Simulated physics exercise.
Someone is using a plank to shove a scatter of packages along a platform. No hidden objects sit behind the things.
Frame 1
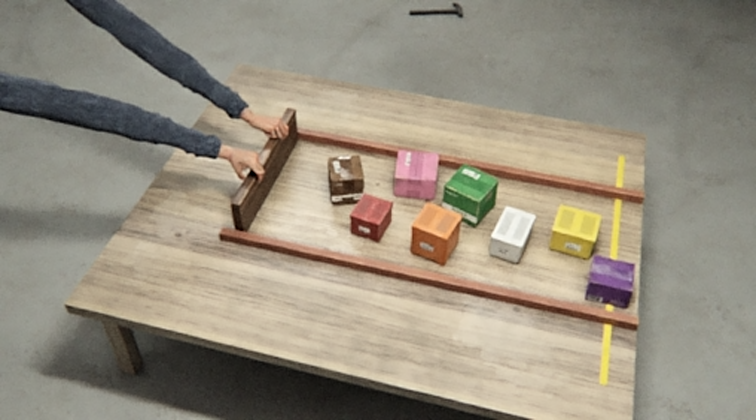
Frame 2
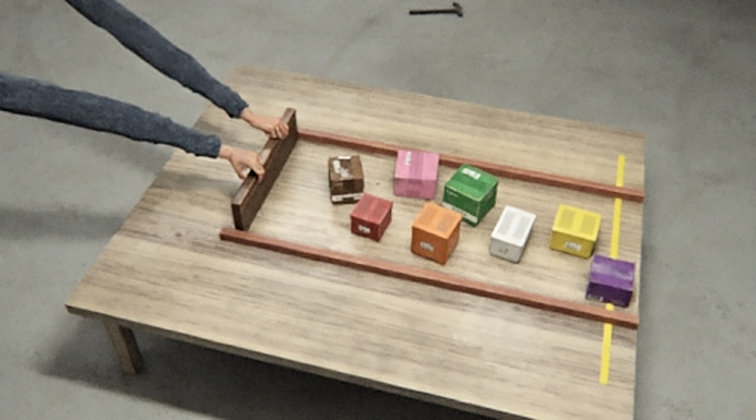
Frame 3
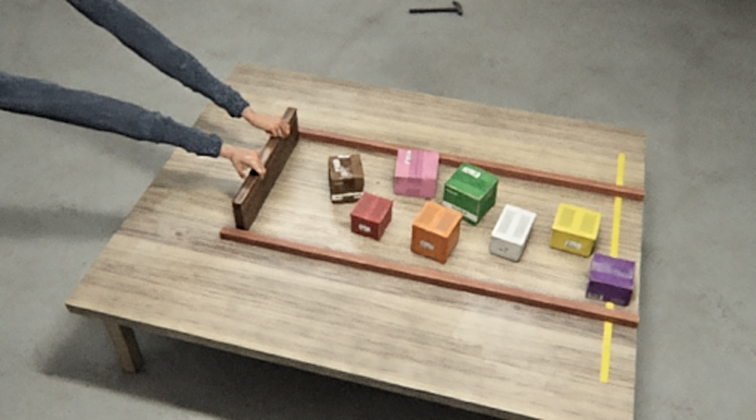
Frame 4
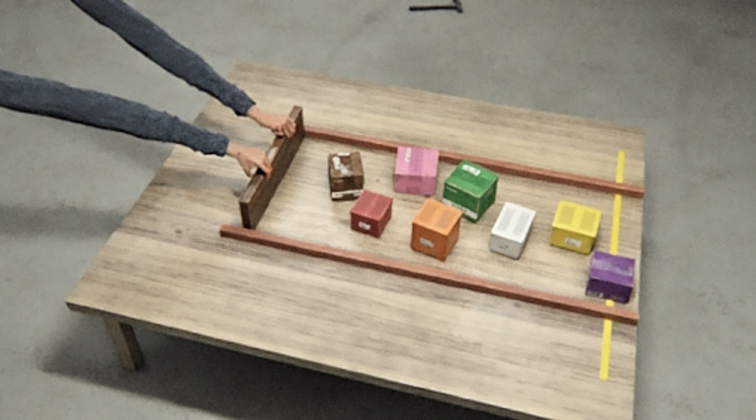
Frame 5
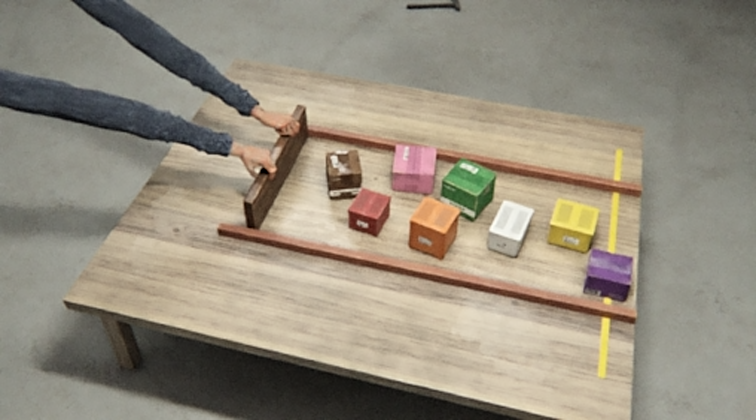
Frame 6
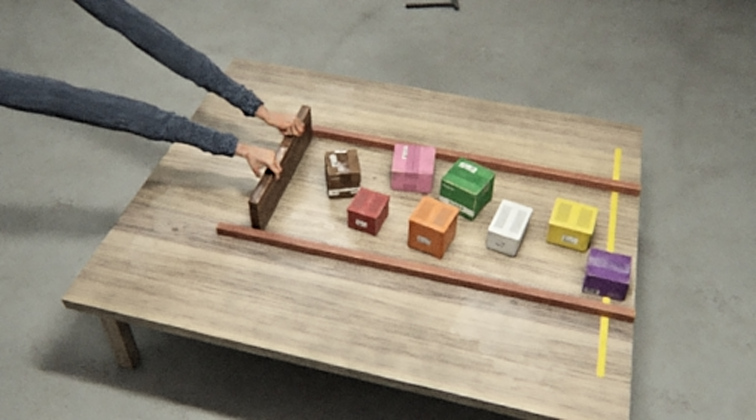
A dark wooden plank, gripped by two hands in blue sleeves, is seen from above at an angle on a wooden platform over a grey floor. Between two reddish rails sit brown, pink, red, green, orange, white, yellow and purple boxes, the purple one nearest the yellow tape at right. The hands slide the plank slightly right, without touching the still boxes, as the view drifts very slightly.
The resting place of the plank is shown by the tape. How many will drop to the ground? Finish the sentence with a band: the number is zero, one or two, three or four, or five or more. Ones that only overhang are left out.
The number is five or more.
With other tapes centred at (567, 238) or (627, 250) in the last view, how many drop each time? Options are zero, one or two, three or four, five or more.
First tape: Three or four; second tape: More than four.
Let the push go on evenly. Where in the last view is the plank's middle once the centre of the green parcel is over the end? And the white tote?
First it's close to (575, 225), next close to (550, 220).
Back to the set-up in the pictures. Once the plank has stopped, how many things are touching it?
The count in contact is 3.
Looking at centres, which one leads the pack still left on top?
That would be the pink box.
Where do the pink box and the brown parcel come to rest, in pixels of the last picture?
You'll see the pink box at (640, 203), with the brown parcel at (633, 236).
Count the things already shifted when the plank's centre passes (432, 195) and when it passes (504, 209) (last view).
In order, the tallies are 6 and 8.
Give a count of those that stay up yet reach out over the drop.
The tally is 3.
A little later, none off yet; purple parcel at rest near (607, 274); yellow tote at rest near (571, 226); white tote at rest near (509, 229).
Next, none off yet; purple parcel shifted a little near (618, 278); yellow tote shifted about its own width near (620, 235); white tote shifted well along near (584, 256).
When it is over, the number that fall off is five or more; down, orange tote, green parcel, white tote, yellow tote and purple parcel.
